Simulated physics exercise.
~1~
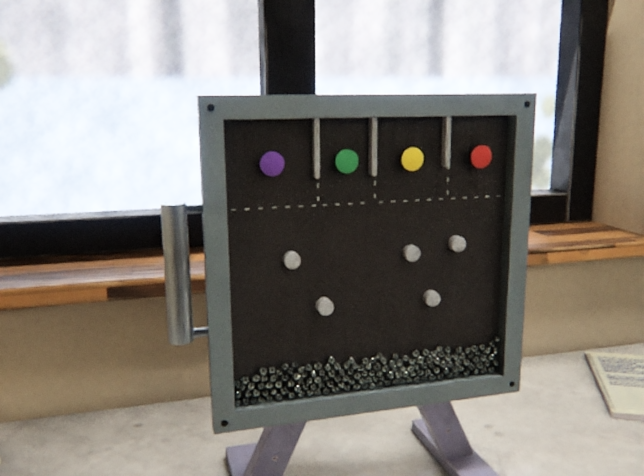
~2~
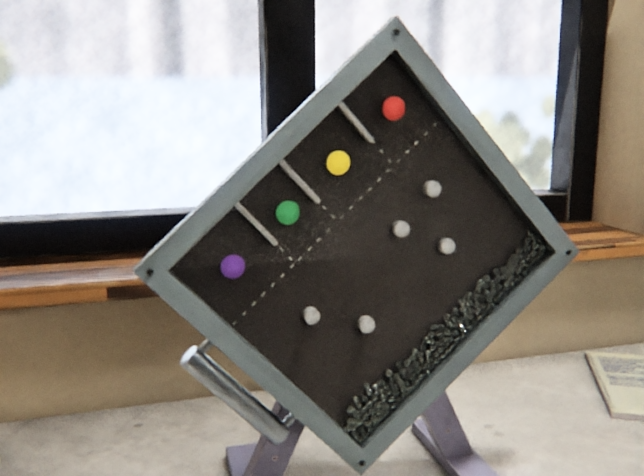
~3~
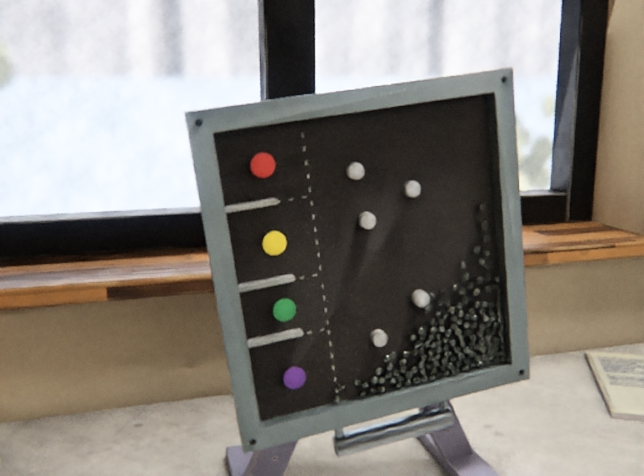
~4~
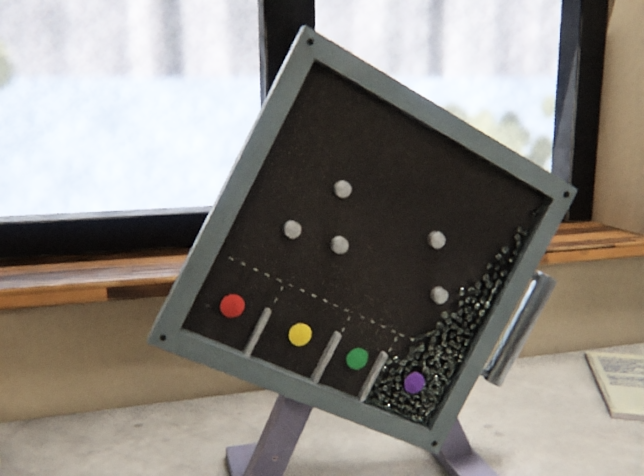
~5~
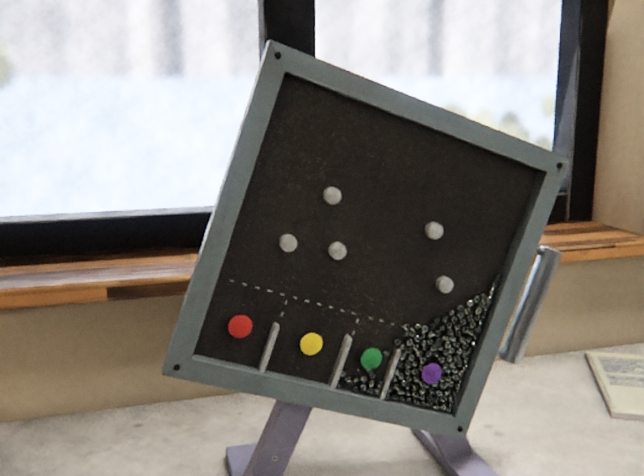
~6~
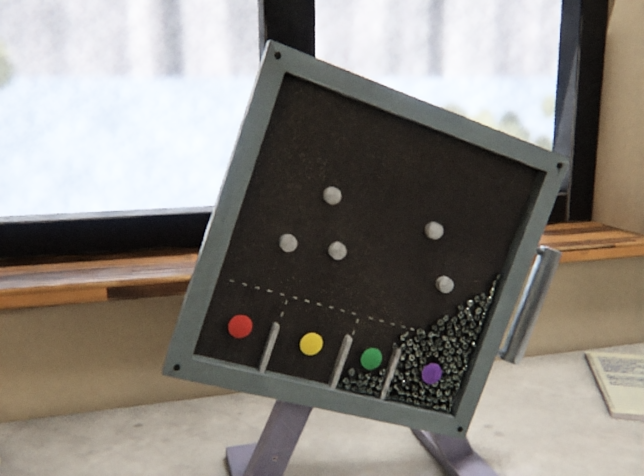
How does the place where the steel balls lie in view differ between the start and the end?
At the start they lie in a low layer along the bottom of the case, but at the end they are heaped farther right and a little higher in view, in the case's lower right corner, mostly around the purple dot.
